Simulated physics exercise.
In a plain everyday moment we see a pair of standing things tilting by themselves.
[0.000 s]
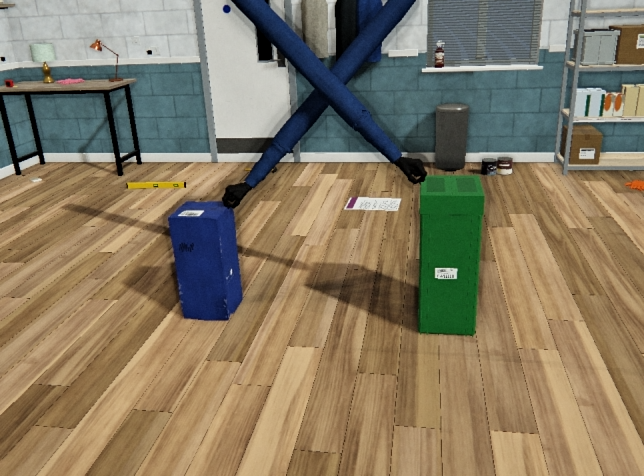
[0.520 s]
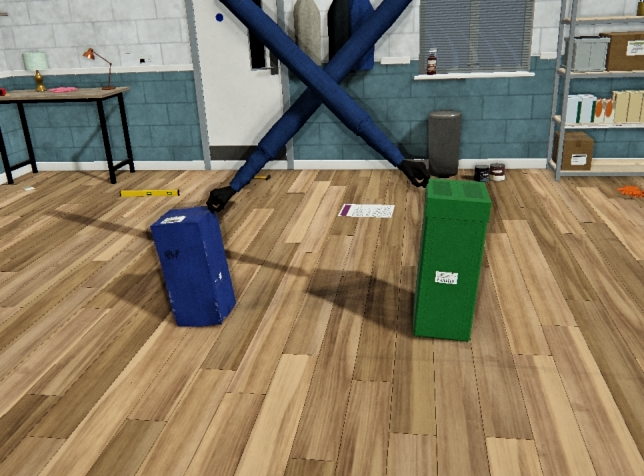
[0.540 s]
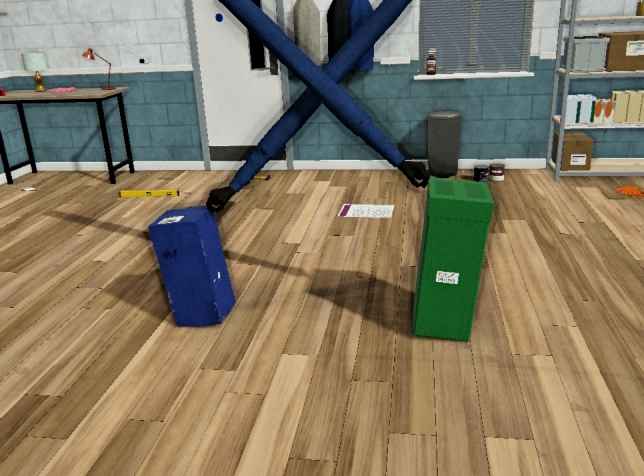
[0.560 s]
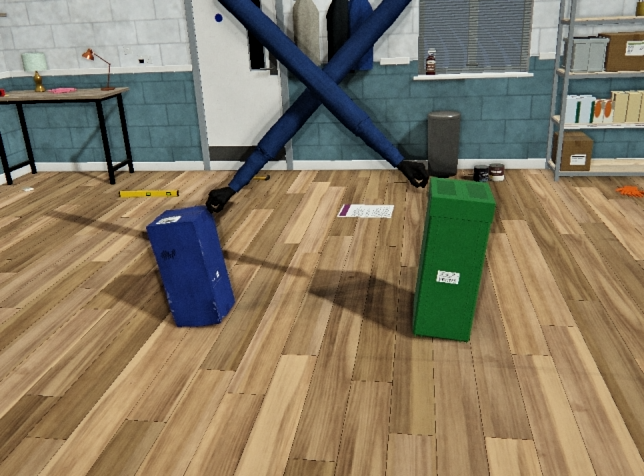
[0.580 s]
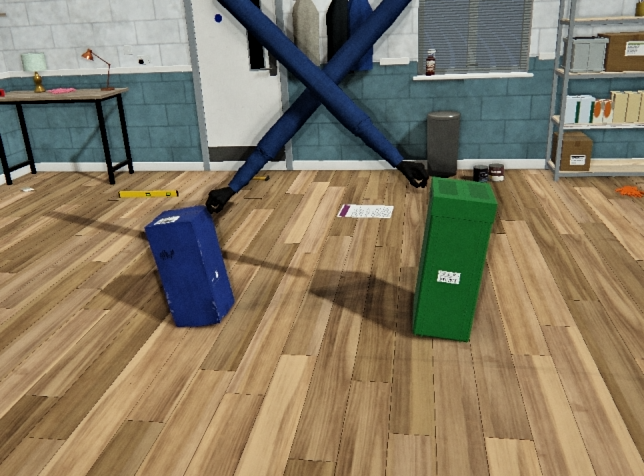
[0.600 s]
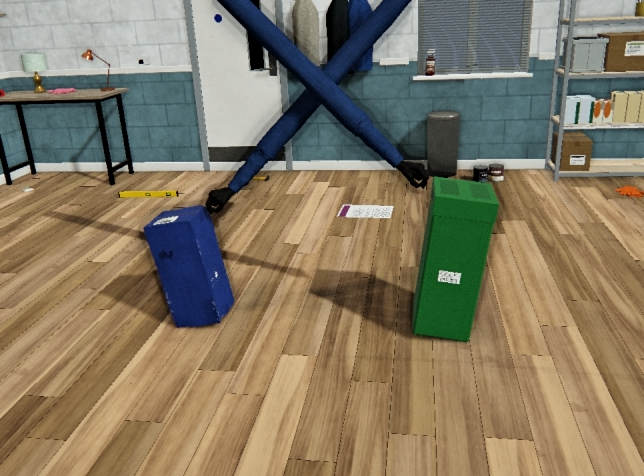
A short blue box on the left and a taller green bin on the right stand on a wood-plank floor, with two dark blue arms crossing behind them, their black ends near the tops. The room, seen from the front and slightly above, has a desk, a pale door and shelves along a teal-and-white wall. Both objects lean slightly, then tilt only a touch more, after a small early shift in the view.
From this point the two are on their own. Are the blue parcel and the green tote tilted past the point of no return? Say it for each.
In the end I bet the blue parcel is left standing there; I bet the green tote is left standing there.
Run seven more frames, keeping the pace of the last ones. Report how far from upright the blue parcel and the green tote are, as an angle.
The two tilts would be 8° and 8°, in that order.
By 0.86 s, blue parcel upright near (199, 269); green tote 4° off upright near (447, 261).
By 1.10 s, blue parcel 2° off upright near (202, 269); green tote 4° off upright near (435, 260).
By 1.34 s, blue parcel upright near (201, 269); green tote 2° off upright near (444, 261).
When it is over (2.2 s), the blue parcel settles on its feet, near (200, 270); the green tote settles on its feet, near (441, 262).
